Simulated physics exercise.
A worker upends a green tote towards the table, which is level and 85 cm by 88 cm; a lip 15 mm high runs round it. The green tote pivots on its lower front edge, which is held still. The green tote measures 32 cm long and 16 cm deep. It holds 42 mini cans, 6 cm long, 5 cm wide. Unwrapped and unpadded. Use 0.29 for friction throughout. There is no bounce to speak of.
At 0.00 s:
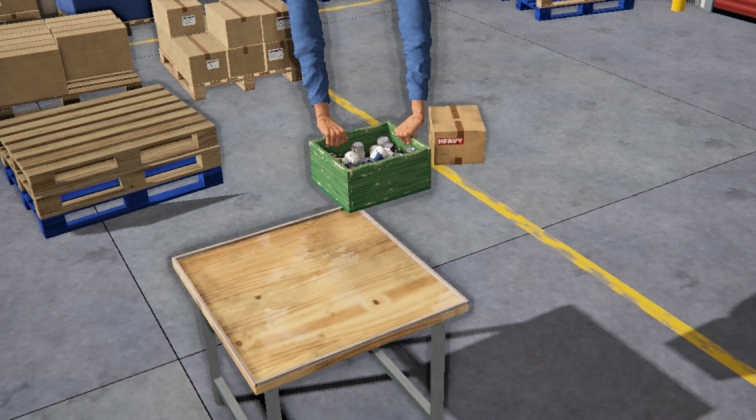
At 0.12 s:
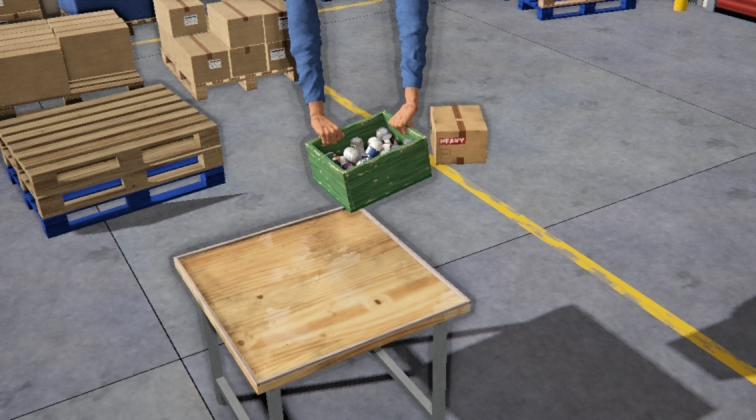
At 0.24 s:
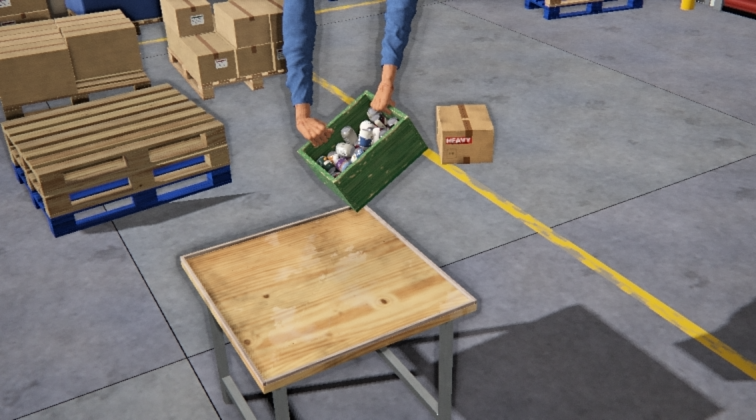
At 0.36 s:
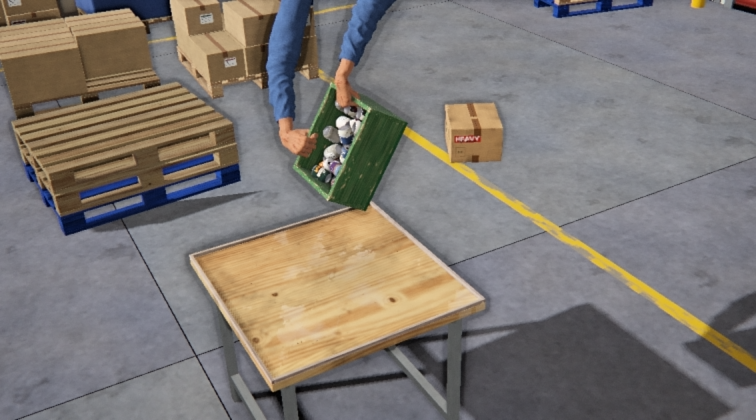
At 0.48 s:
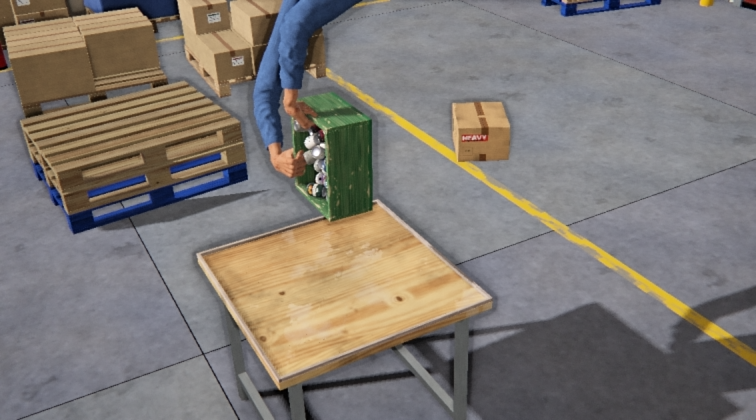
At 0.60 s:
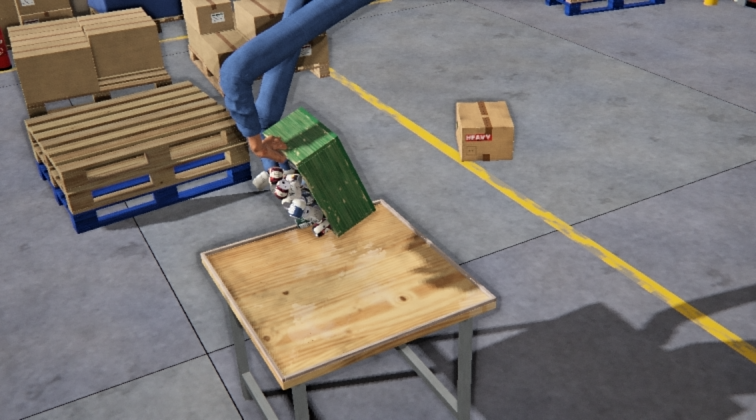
A worker in blue sleeves gripped a green tote of mini cans at the far edge of a wooden table and steadily tipped it past upright, until some cans tumbled out of its open side.
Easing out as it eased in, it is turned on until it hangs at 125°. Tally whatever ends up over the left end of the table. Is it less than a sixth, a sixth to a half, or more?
It is going to be a sixth up to fifty percent.
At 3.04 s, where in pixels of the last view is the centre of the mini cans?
Look around pixel (253, 297).
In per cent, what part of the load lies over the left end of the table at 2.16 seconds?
Share at that moment: About 35 %.
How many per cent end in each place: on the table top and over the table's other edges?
About 65 in a hundred first and about 0 in a hundred second.
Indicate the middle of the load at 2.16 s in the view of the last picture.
Near pixel (252, 296).
After 0.99 s, tilt 125°; 31 on the table top, 8 over the left end of the table and 3 in the air.
After 1.48 s, tilt 125°; 28 on the table top and 14 over the left end of the table.
After 2.16 s, tilt 125°; 28 on the table top and 14 over the left end of the table.
Outcome (at 3.04 s), 28 on the table top and 14 over the left end of the table. Asked share, 14 of 42, 33 per cent.
